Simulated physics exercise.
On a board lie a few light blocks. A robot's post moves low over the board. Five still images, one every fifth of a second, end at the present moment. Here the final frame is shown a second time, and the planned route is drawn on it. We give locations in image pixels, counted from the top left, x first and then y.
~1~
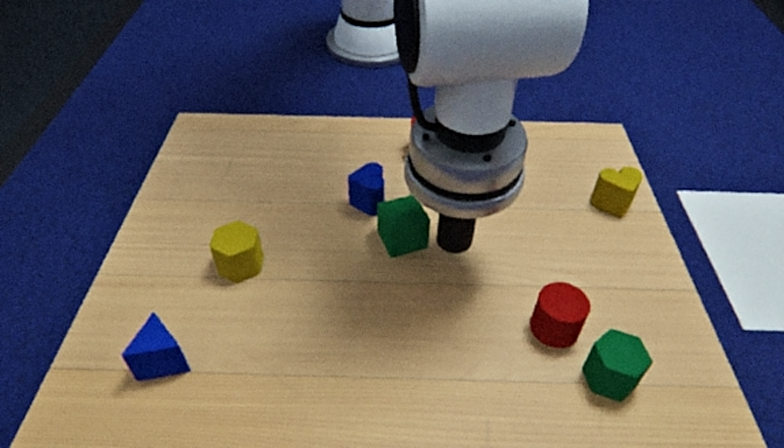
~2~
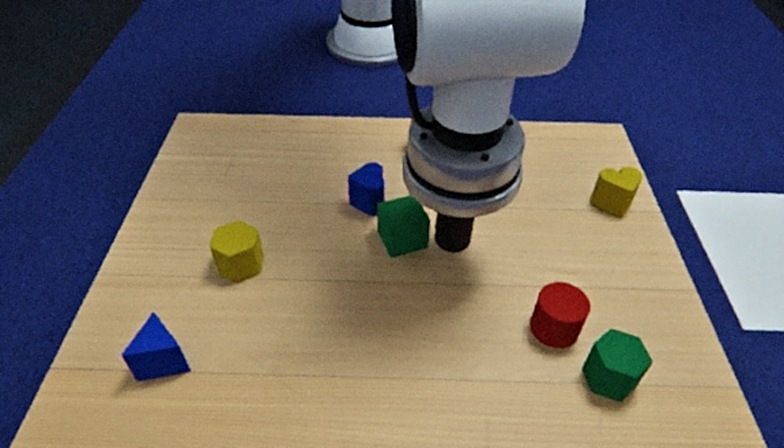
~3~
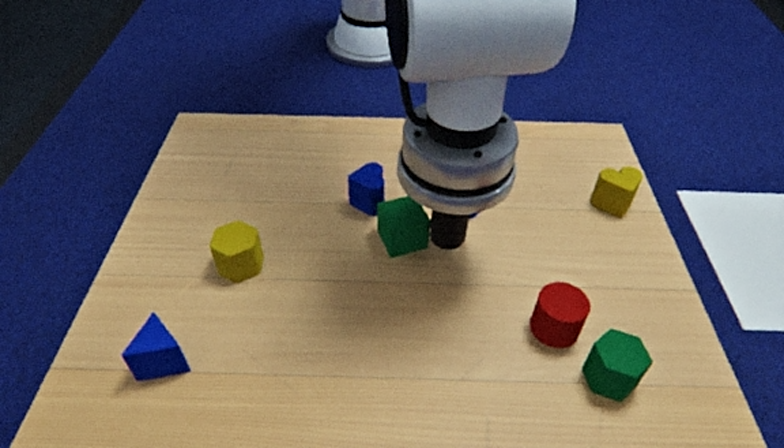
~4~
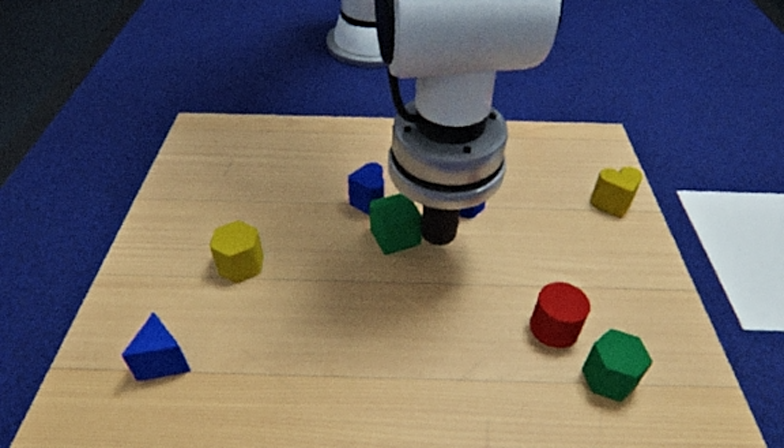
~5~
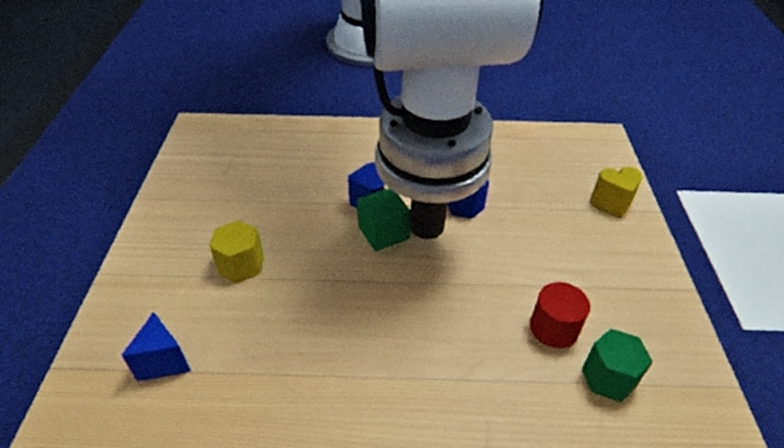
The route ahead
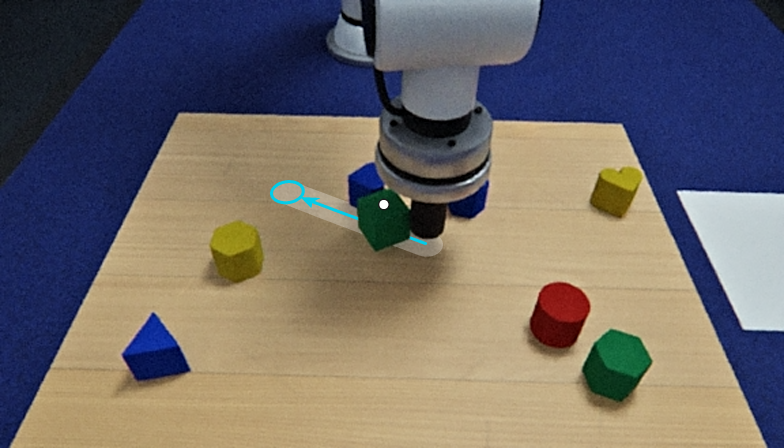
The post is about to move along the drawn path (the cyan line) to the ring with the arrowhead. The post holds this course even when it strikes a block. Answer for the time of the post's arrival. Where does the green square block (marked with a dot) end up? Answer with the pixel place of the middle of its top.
My prediction: (271, 190).
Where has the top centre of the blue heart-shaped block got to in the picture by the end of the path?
The middle of its top is at (347, 162).
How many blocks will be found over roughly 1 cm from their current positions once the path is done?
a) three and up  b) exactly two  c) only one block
b
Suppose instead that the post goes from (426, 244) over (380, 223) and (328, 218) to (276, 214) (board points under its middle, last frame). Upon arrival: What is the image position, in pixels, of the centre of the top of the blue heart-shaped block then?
Pixel (354, 167).
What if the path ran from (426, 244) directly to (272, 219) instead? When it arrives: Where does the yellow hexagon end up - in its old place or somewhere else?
Put simply, it stays right there.
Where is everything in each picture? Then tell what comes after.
The first picture shows post's lower end (454, 241); blue heart-shaped block (369, 175); green square block (404, 211); blue hexagon hidden.
The second picture shows post (452, 240); blocks still.
The third picture shows post (447, 238); blocks still.
The fourth picture shows post (439, 233); green square block (396, 209).
The fifth picture shows post (427, 228); blue heart-shaped block (369, 175); green square block (384, 204); blue hexagon hidden.
Drawn move, from (426, 244) directly to (287, 192); the dot is on the green square block.
The first path, step by step. One third of the way, post (375, 209); blue heart-shaped block (353, 165), turned 65° clockwise; green square block (331, 195), turned 25° anticlockwise.
Two thirds of the way, post (328, 192); blue heart-shaped block (348, 162), turned 100° clockwise; green square block (291, 190), turned 90° anticlockwise.
At the end, post (285, 176); blue heart-shaped block (347, 162), turned 100° clockwise; green square block (271, 190), turned 120° anticlockwise; blue hexagon still.
